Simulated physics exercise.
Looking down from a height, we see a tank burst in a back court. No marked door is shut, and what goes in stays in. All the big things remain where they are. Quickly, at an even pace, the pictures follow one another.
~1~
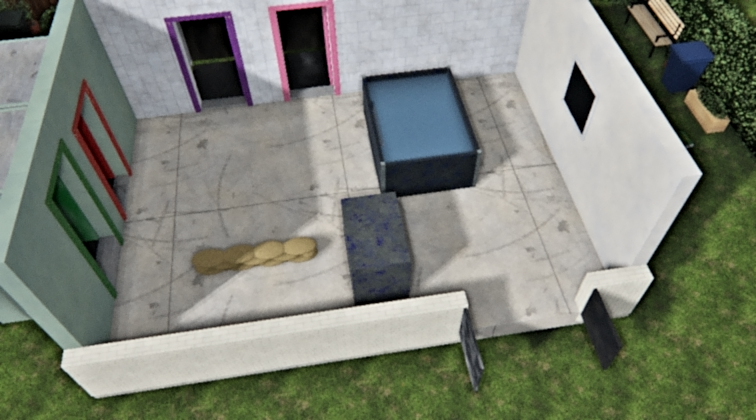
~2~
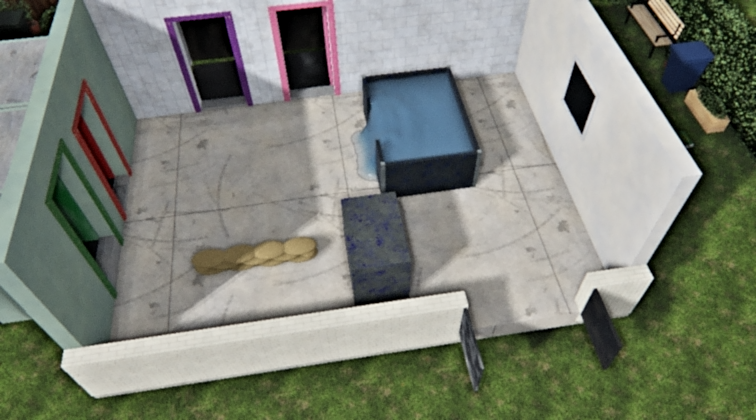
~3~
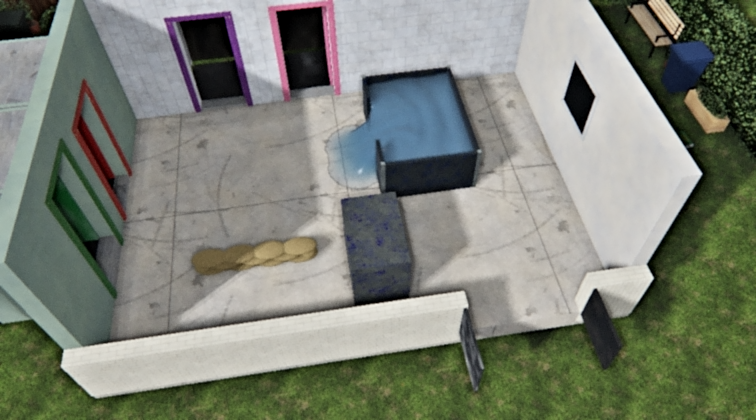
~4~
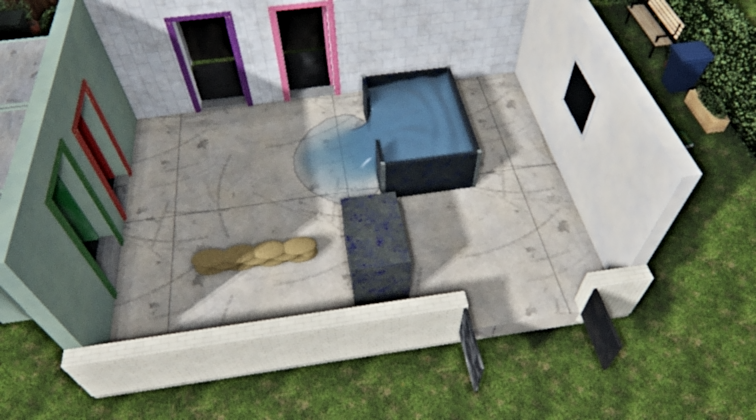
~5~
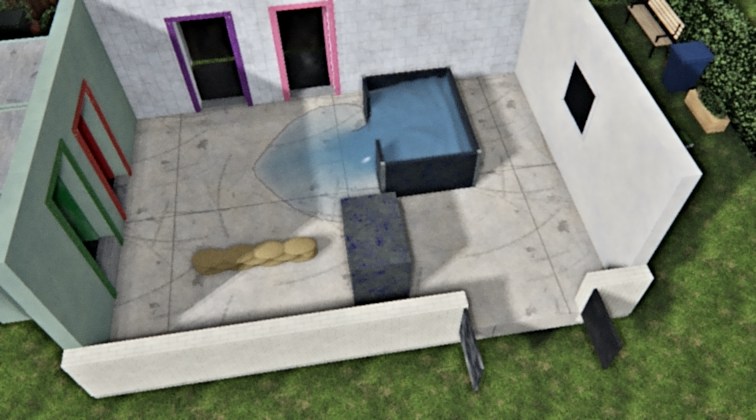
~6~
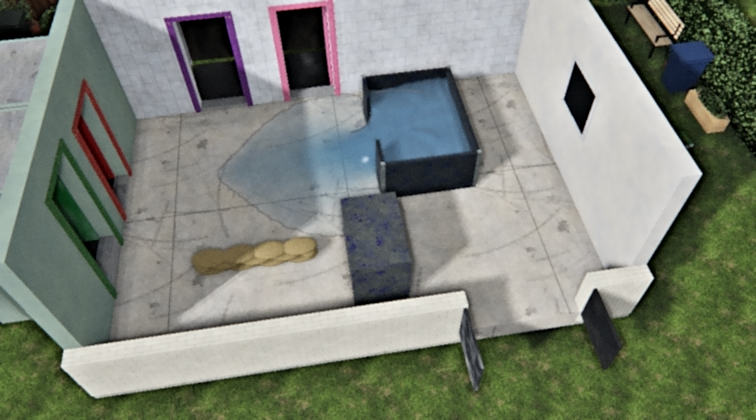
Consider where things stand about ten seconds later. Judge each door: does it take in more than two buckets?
As I see it, the pink door keeps inside the allowance there; the purple door exceeds the allowance there; the red door exceeds the allowance there; the green door keeps inside the allowance there.
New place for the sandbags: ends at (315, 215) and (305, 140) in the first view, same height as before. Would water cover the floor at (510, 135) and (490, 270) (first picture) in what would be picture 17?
In turn: Spared, spared.
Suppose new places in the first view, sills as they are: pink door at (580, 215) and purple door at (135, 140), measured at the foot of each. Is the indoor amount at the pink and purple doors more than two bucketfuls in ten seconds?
Pink is not flooded, purple is flooded.
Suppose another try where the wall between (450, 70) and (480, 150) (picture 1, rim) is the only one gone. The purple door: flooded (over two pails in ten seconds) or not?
My guess is that the purple door doesn't reach the threshold.
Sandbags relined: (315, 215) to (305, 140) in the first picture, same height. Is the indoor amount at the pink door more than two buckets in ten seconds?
Note: Pink door exceeds the limit.
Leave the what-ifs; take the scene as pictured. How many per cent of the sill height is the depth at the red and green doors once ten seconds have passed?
Estimate, in order: 140 and 30 percent.
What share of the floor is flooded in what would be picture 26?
Roughly 50 %.
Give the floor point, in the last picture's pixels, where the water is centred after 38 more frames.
Near pixel (262, 203).
A moment on, water covers 40 % of the floor; the pink door wet at the sill, nothing in, the purple door wet at the sill, nothing in, the red door under two buckets in, the green door not reached.
Next, water covers 45 % of the floor; the pink door under two buckets in, the purple door under two buckets in, the red door far over two buckets in, the green door wet at the sill, nothing in.
Then, water covers 50 % of the floor; the pink door under two buckets in, the purple door over two buckets in, the red door far over two buckets in, the green door under two buckets in.
Later, water covers 60 % of the floor; the pink door under two buckets in, the purple door over two buckets in, the red door far over two buckets in, the green door under two buckets in.
In the end, water covers 80 % of the floor; the pink door under two buckets in, the purple door over two buckets in, the red door far over two buckets in, the green door under two buckets in.
